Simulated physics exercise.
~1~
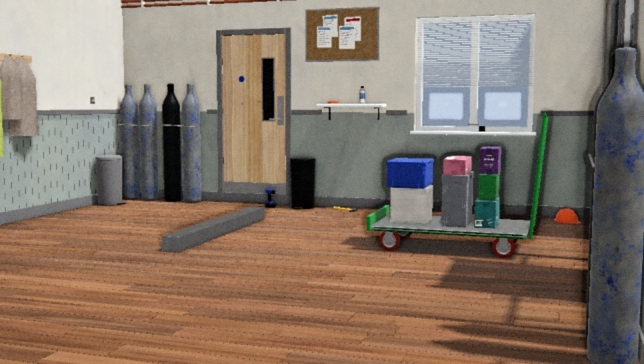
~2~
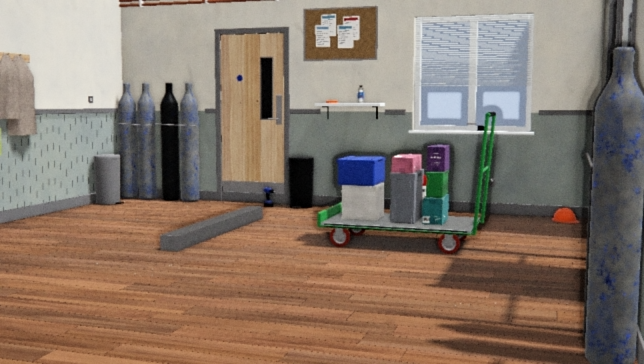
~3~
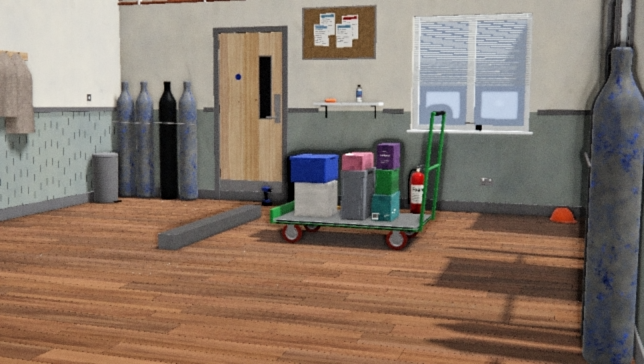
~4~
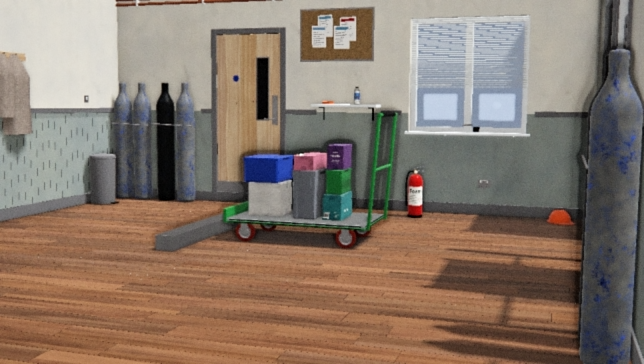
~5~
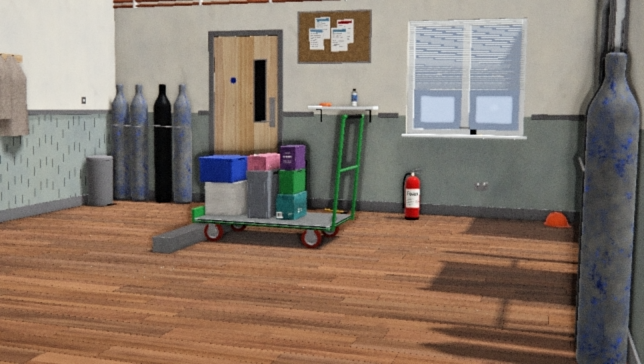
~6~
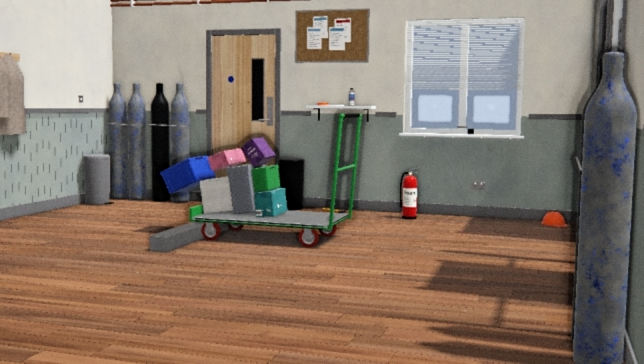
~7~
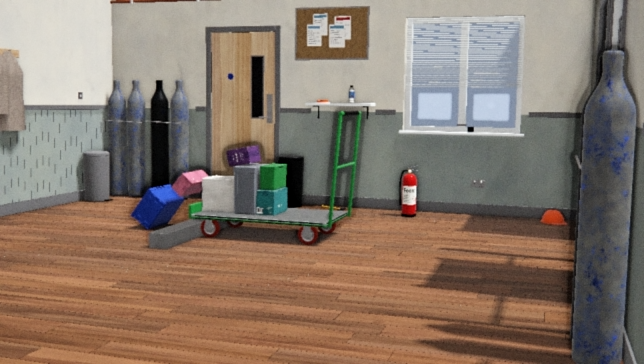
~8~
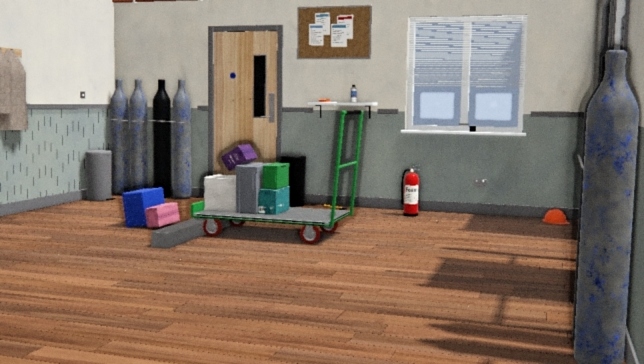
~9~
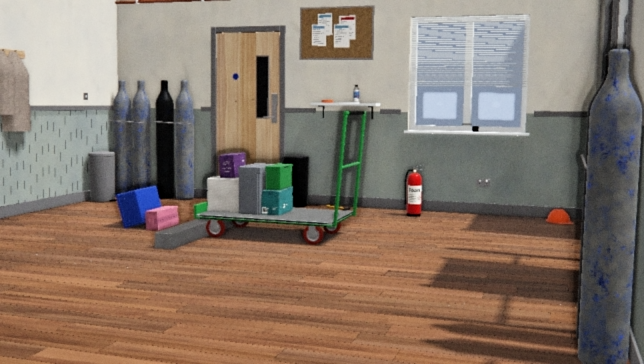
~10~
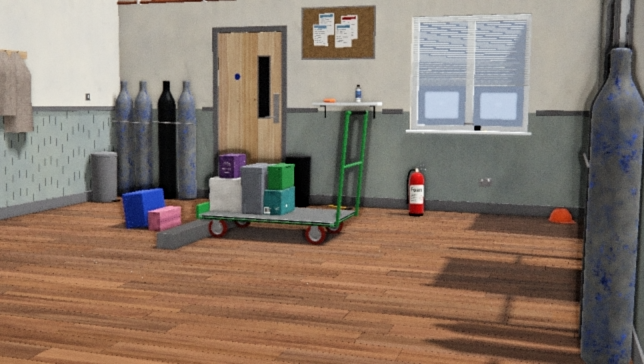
A green trolley stacked with colourful boxes rolled left across the wooden floor and stopped against a low beam, tipping the blue and pink boxes over the front onto the floor, while the purple one tumbled but stayed aboard with the rest.
